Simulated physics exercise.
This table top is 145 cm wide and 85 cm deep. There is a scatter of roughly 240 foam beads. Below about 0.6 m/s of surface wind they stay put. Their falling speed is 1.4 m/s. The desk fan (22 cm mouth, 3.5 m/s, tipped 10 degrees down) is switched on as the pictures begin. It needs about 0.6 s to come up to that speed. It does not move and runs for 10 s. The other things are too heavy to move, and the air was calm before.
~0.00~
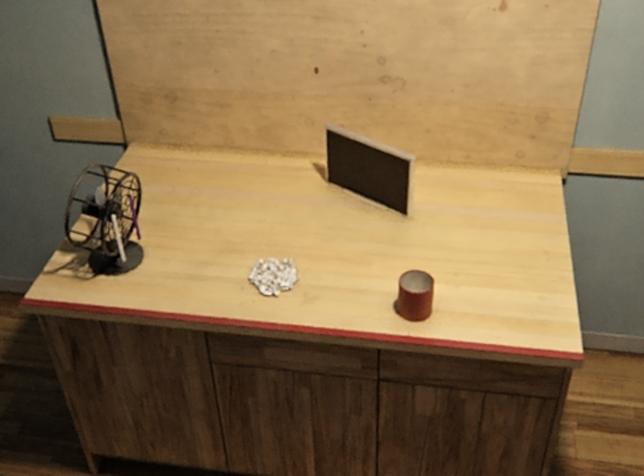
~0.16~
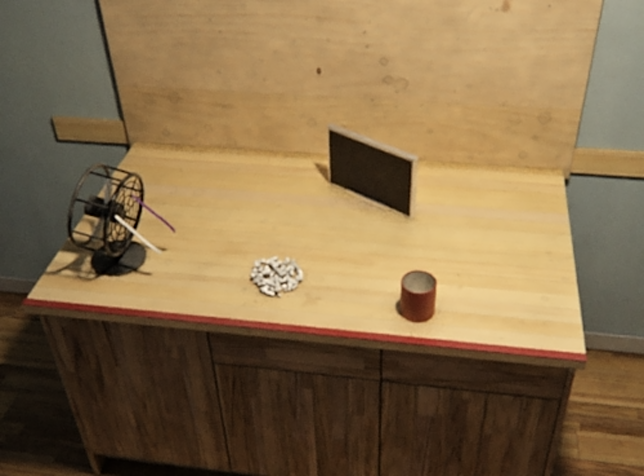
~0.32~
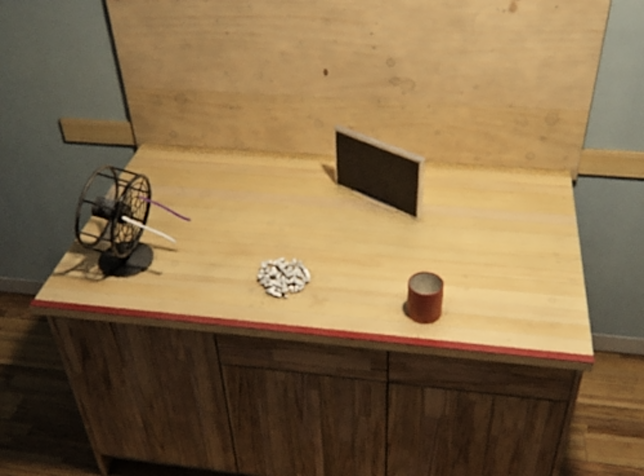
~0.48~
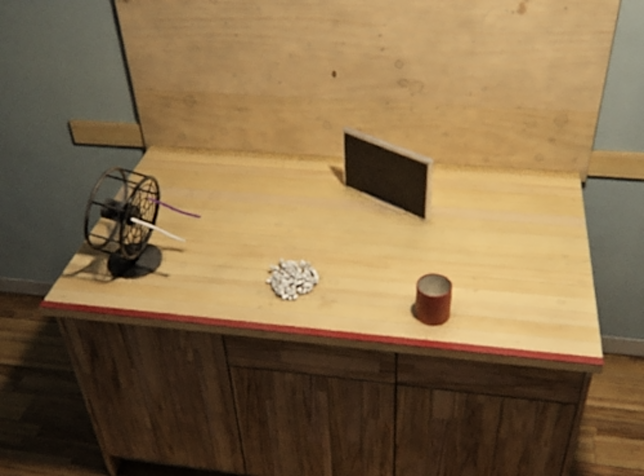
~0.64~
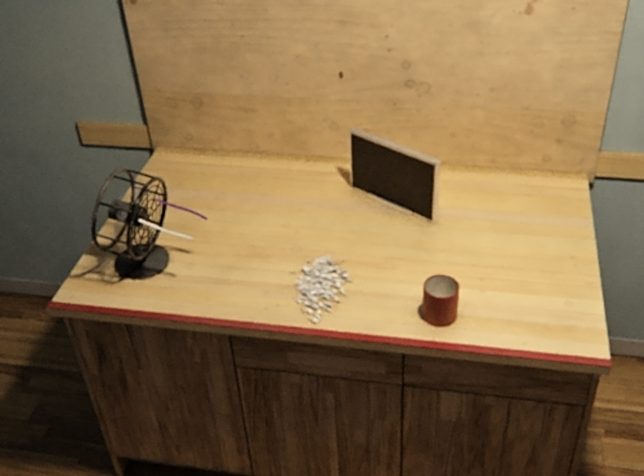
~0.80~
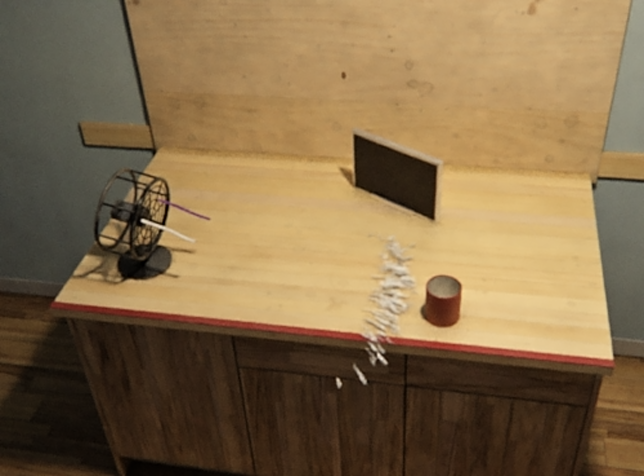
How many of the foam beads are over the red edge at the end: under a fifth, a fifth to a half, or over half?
By then between a fifth and a half are over the red edge.
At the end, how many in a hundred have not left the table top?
Some 10 per cent.
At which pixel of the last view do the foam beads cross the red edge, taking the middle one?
Near (418, 347).
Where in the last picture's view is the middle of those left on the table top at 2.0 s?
Near (531, 205).
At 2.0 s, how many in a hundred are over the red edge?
About 40 %.
After 2.0 s the count stands so, 35 % are over the red edge; the middle of those still in play is near (531, 205).
After 3.2 s the count stands so, 35 % are over the red edge.
After 5.5 s the count stands so, 35 % are over the red edge.
After 10.0 s, at the end, 35 % are over the red edge.
